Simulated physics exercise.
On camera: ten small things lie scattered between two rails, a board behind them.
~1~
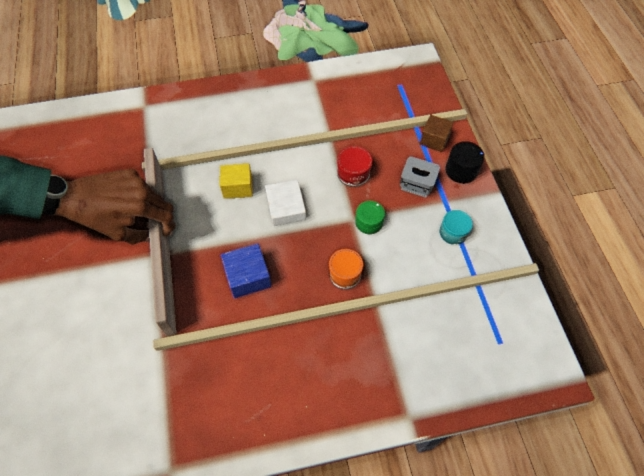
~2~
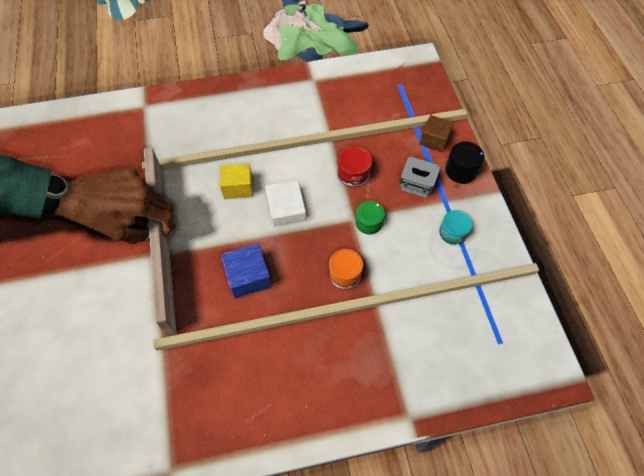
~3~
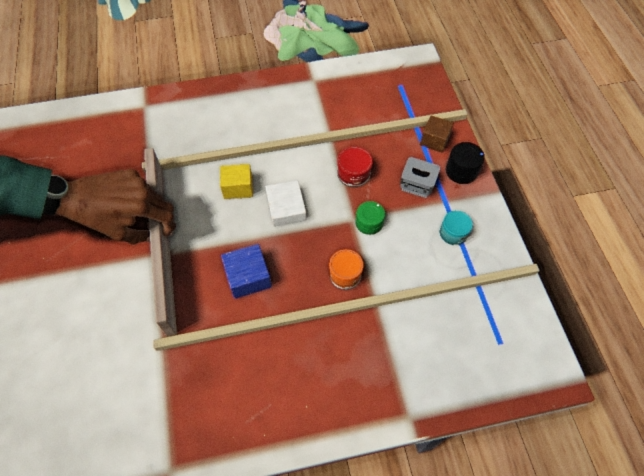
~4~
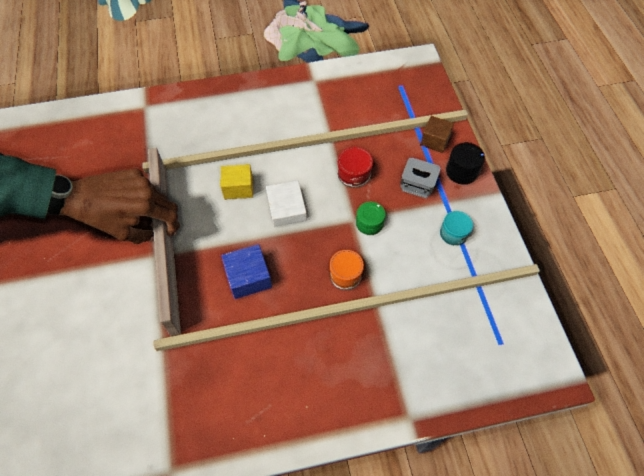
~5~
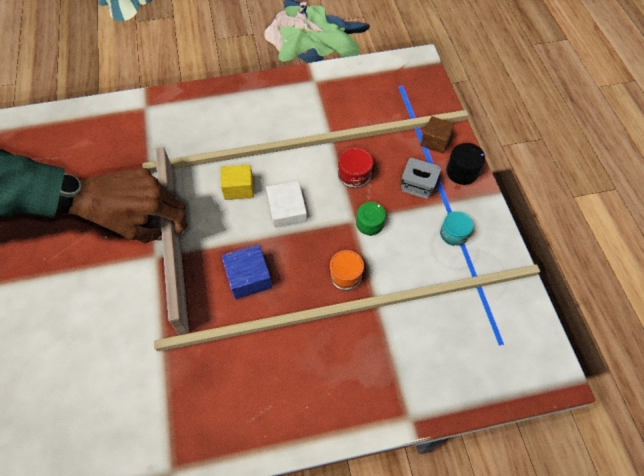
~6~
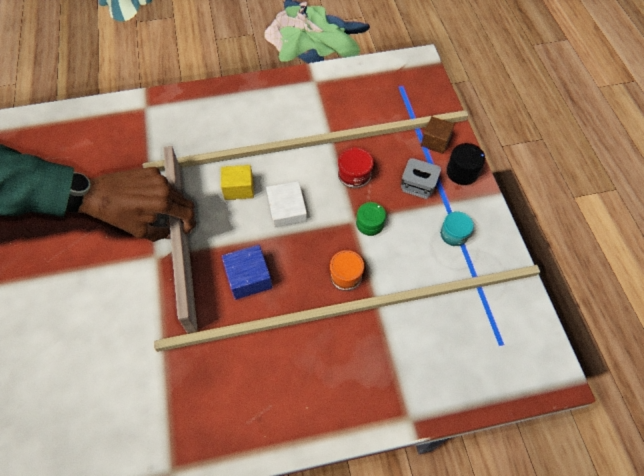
A hand holding a board still between two rails, then sliding it slightly right toward scattered coloured blocks and round pieces.
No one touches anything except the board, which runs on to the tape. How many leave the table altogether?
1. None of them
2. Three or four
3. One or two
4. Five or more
3.
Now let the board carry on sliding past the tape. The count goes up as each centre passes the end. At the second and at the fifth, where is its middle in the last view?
Near (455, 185) first, near (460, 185) second.
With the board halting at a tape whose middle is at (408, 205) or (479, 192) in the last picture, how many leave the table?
Respectively 0 and 6.
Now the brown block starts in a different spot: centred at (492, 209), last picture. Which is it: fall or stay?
From that start the object does not stay.
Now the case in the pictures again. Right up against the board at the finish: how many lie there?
Contact count: 4.
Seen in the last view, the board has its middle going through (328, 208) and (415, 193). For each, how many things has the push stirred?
Respectively 5 and 10.
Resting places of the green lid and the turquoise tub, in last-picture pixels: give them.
First object about (463, 202); second object about (508, 218).
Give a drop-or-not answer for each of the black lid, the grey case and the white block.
By the end the black lid is no longer there, the grey case is still there and the white block is still there.
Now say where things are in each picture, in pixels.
The first picture shows black lid (465, 163); brown block (436, 133); turquoise tub (456, 228); board (159, 237); tape (443, 197).
The second picture shows brown block (436, 134); orange pot (346, 270).
The third picture shows turquoise tub (456, 228); grey case (419, 178).
The fourth picture shows black lid (465, 163); green lid (370, 219).
The fifth picture shows brown block (437, 135); yellow block (237, 182).
The sixth picture shows black lid (466, 164); brown block (437, 135); turquoise tub (457, 229); board (179, 235); tape (444, 198).
Soon after, none off yet; black lid at rest near (466, 164); brown block at rest near (437, 135); turquoise tub at rest near (457, 229).
At rest, the number that fall off is one or two; fallen, black lid.
